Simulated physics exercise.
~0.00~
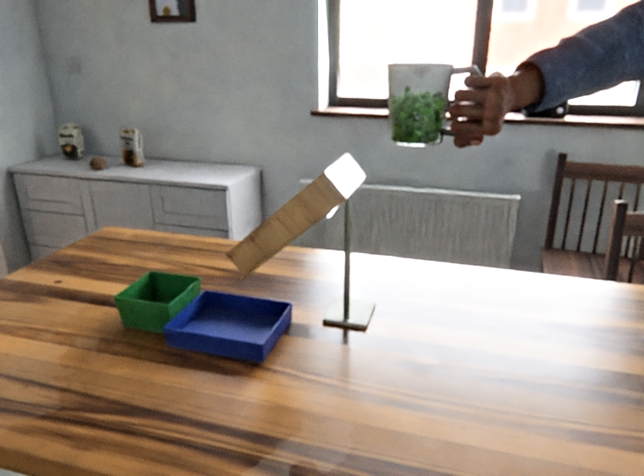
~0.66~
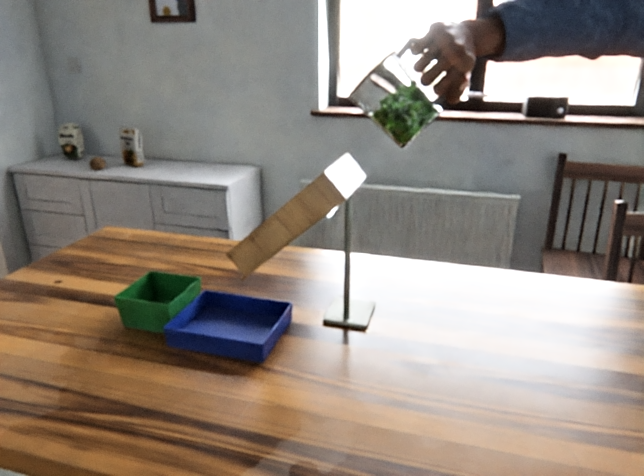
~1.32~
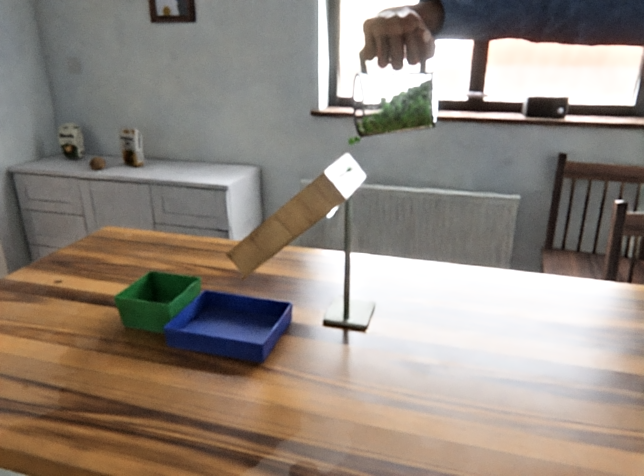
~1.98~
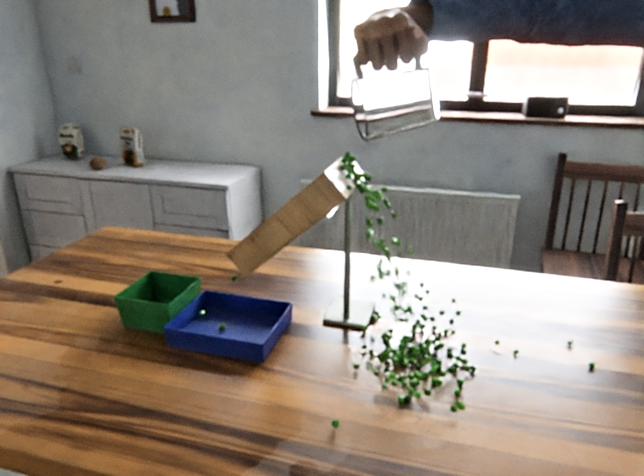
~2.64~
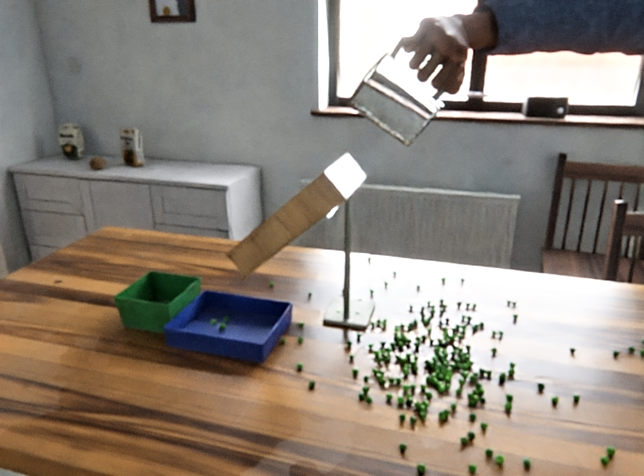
A hand holds a clear cup of small green peas above a striped wooden table, seen from the front in a grey room with a window, a white cabinet and chairs behind. A wooden slope on a thin stand descends leftward toward a blue tin, with a green tin just behind it. The hand tips the cup leftward over the slope's upper end, and the peas pour out. Most spill down beside the stand, while a few reach the blue tin. The hand then turns the emptied cup partway back, leaving peas scattered widely across the tabletop.
